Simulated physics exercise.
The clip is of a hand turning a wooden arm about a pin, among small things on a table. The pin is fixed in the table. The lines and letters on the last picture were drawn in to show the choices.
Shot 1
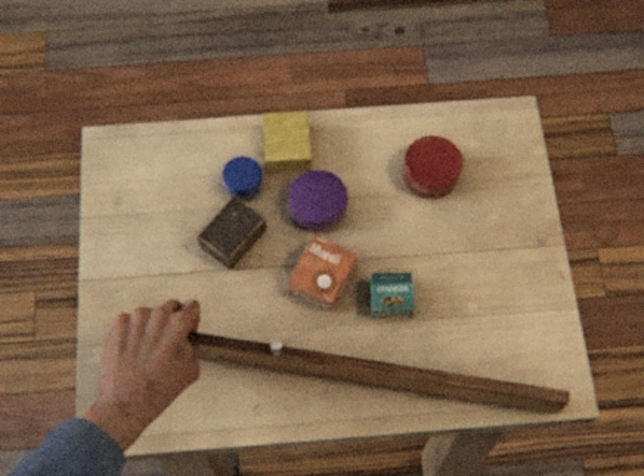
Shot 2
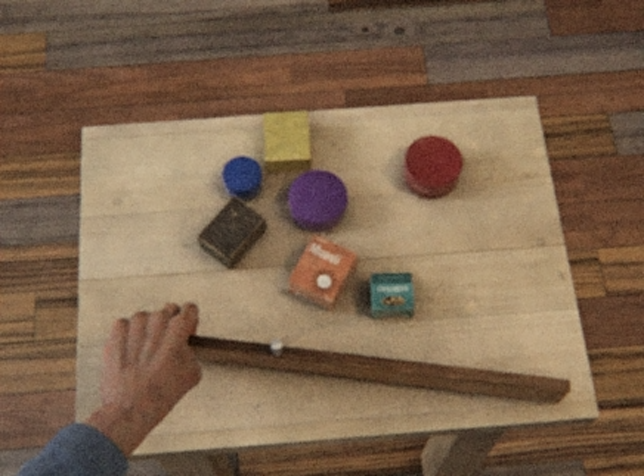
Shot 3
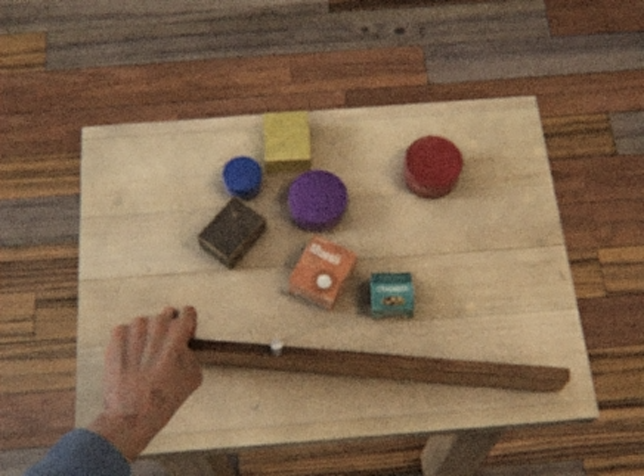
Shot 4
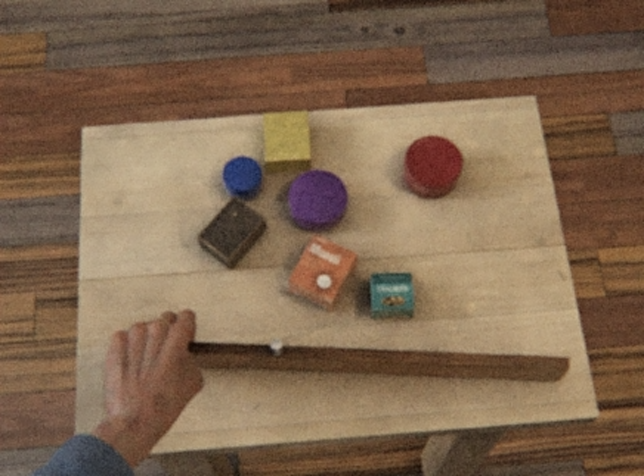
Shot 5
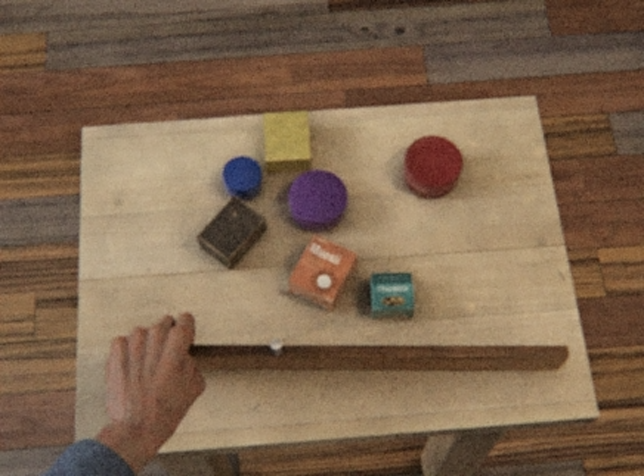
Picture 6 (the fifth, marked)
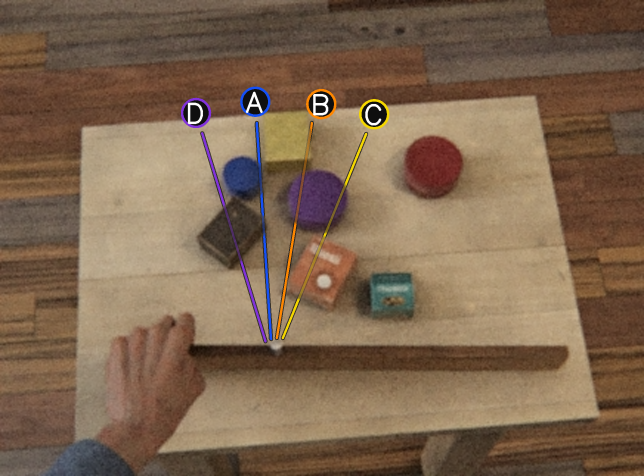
A hand turns a wooden arm slightly, its right end swinging upward toward the small objects.
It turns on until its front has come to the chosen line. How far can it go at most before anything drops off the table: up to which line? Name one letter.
Nothing falls up to C.
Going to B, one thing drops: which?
The red jar goes over.
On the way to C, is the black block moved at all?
By then, no.
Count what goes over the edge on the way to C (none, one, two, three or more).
By then, none.
On the marked copy, A at (263, 226); B at (295, 225); C at (327, 231); D at (232, 232).
Following C. Soon after the start, arm (411, 290); turquoise box (381, 284); yellow block (288, 142).
Later, arm (369, 242); red jar (410, 150); turquoise box (347, 239).
In the end, arm (329, 222); red jar (343, 113); yellow block (281, 129); nothing has fallen.
As for the rest, A drops the red jar and yellow block; B drops the red jar; D drops the red jar and yellow block.
